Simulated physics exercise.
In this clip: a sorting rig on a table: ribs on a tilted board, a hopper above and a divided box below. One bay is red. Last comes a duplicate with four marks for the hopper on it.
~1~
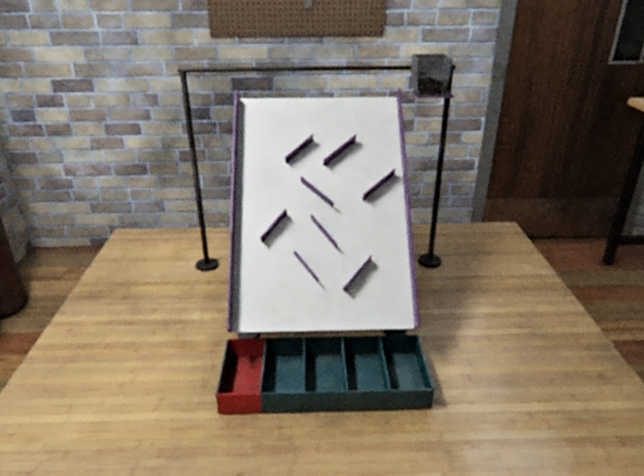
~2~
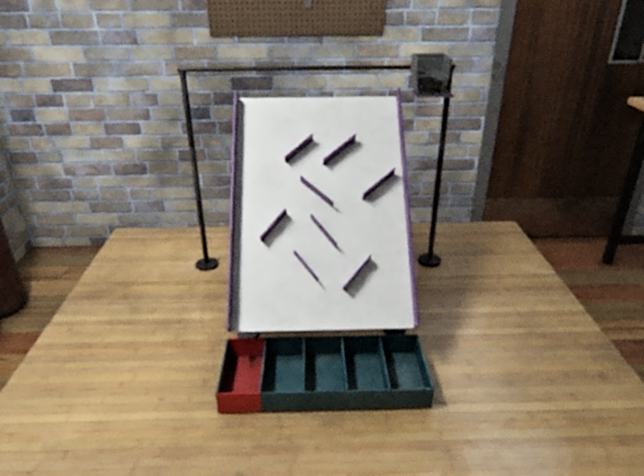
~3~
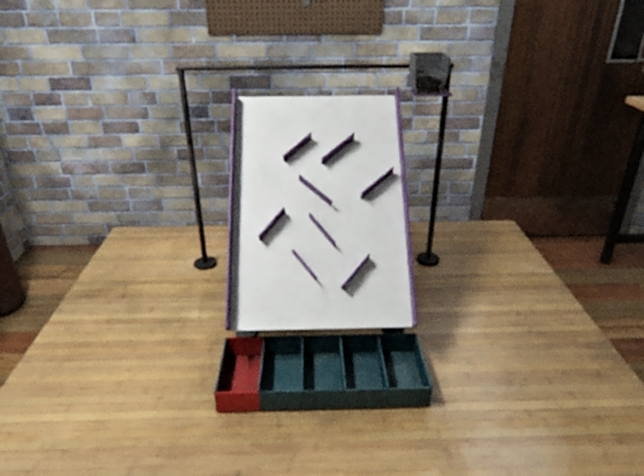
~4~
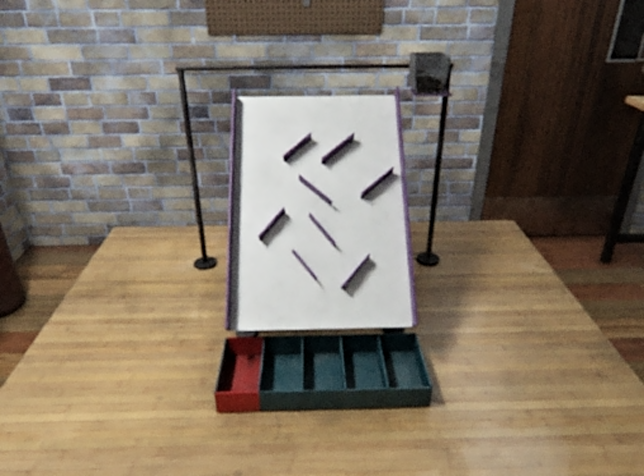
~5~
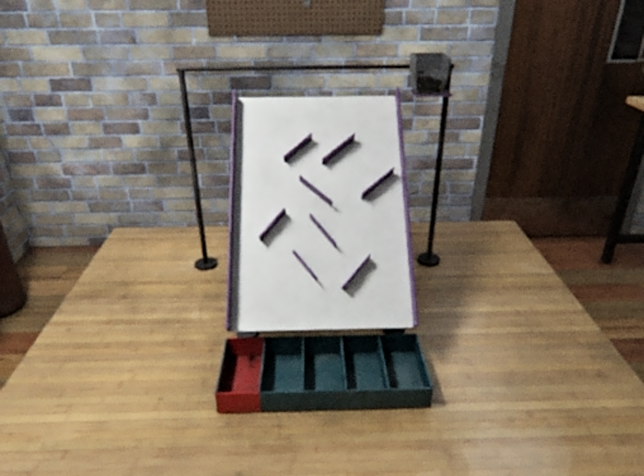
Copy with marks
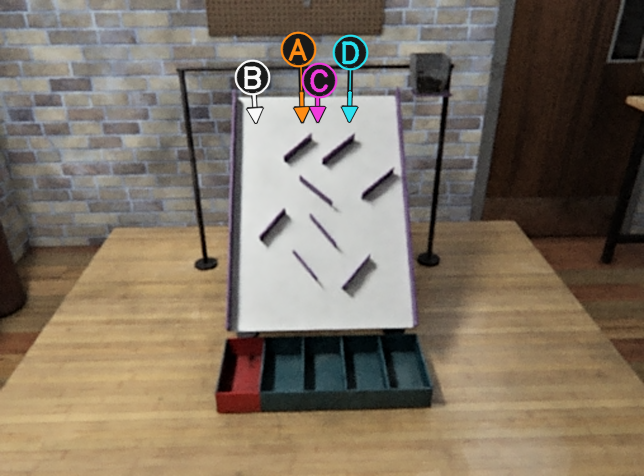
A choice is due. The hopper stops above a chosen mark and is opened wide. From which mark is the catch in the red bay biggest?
Go for B.
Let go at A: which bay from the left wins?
The first from the left.
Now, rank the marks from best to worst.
The order is B, A, C, D.
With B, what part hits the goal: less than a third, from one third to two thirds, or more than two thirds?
More than two thirds.
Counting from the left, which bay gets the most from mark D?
It is the third one.
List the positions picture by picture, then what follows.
In the first picture, hopper at (429, 87), black beans, door shut.
In the second picture, ribs (285, 157) to (313, 134), (323, 160) to (356, 134), (301, 176) to (334, 203).
In the third picture, ribs (362, 193) to (394, 167), (258, 236) to (284, 207), (310, 213) to (335, 243).
In the fourth picture, ribs (293, 249) to (316, 277), (342, 286) to (370, 254).
In the fifth picture, red bay at (238, 401), number 1 of 5 from the left.
On the marked copy, mark A meets the board at (302, 116); mark B meets the board at (255, 117); mark C meets the board at (317, 116); mark D meets the board at (349, 116).
Choosing A, most in the red bay, about a quarter in other bays.
Choosing B, nearly all in the red bay, a stray few in other bays, a small part outside the box.
Choosing C, about a quarter in the red bay, about two thirds in other bays, a stray few outside the box.
Choosing D, a small part in the red bay, most in other bays, a small part held on the board.
